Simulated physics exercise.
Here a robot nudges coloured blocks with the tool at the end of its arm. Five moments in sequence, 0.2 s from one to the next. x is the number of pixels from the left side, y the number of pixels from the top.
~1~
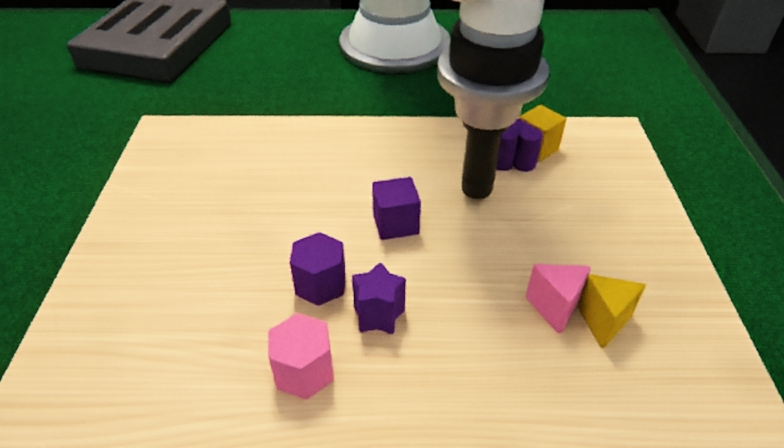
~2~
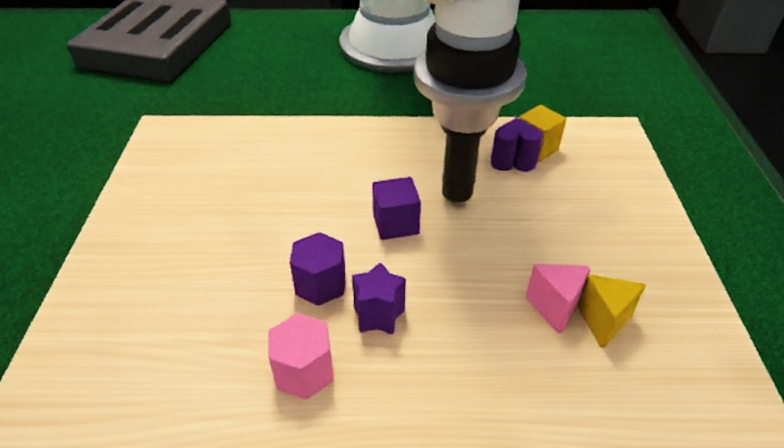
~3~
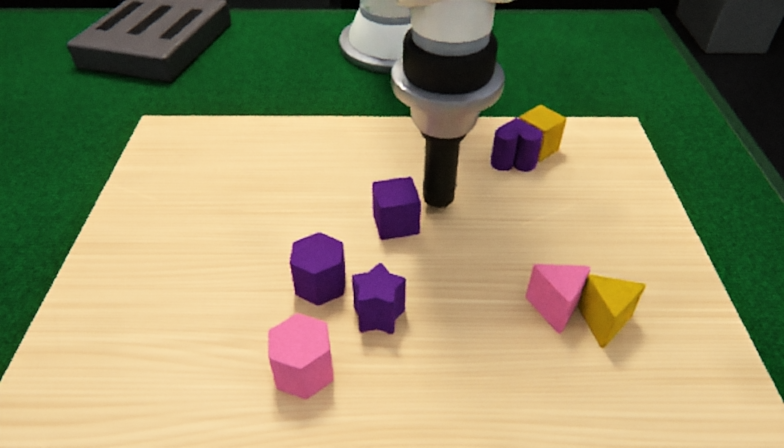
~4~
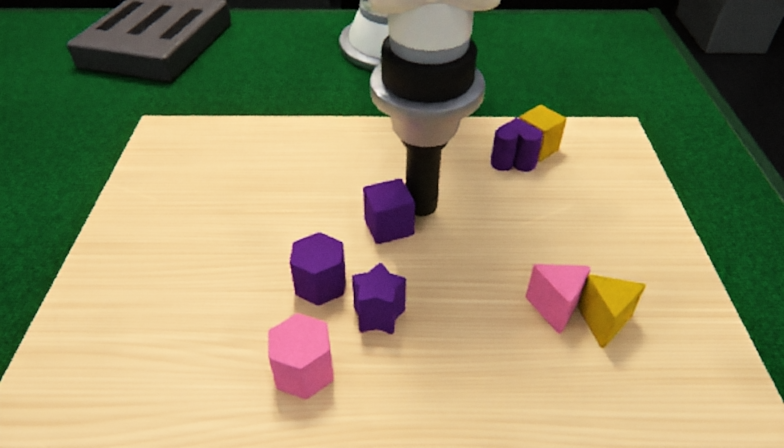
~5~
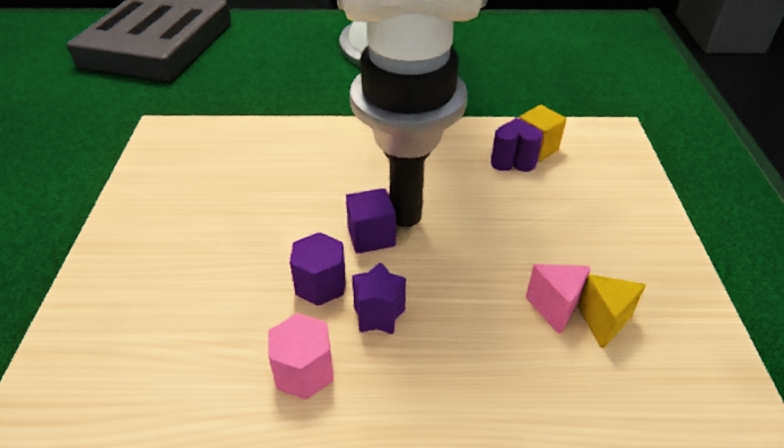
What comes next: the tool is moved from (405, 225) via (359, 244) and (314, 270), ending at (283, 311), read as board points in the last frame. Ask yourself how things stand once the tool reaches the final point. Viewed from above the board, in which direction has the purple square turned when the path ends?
Answer: Clockwise.
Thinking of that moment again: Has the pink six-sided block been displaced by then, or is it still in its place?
Once the path is done, it is somewhere new.
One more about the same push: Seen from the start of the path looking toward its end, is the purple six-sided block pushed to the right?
No - that is not the case.
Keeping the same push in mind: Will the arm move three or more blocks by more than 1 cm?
I expect so.
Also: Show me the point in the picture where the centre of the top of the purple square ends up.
In the picture, it is at (269, 229).
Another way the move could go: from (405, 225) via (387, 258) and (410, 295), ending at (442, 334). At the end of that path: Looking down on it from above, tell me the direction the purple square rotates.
It makes a clockwise turn.
The first path, step by step. One third of the way, tool at (358, 236); purple six-sided block at (306, 258), turned 30° anticlockwise; purple square at (317, 221).
Two thirds of the way, tool at (313, 262); purple six-sided block at (295, 273), turned 50° anticlockwise; purple square at (272, 229), turned 30° clockwise.
At the end, tool at (282, 303); pink six-sided block at (303, 361); purple six-sided block at (274, 318), turned 80° anticlockwise; purple square at (269, 229), turned 40° clockwise; purple star-shaped block unmoved.
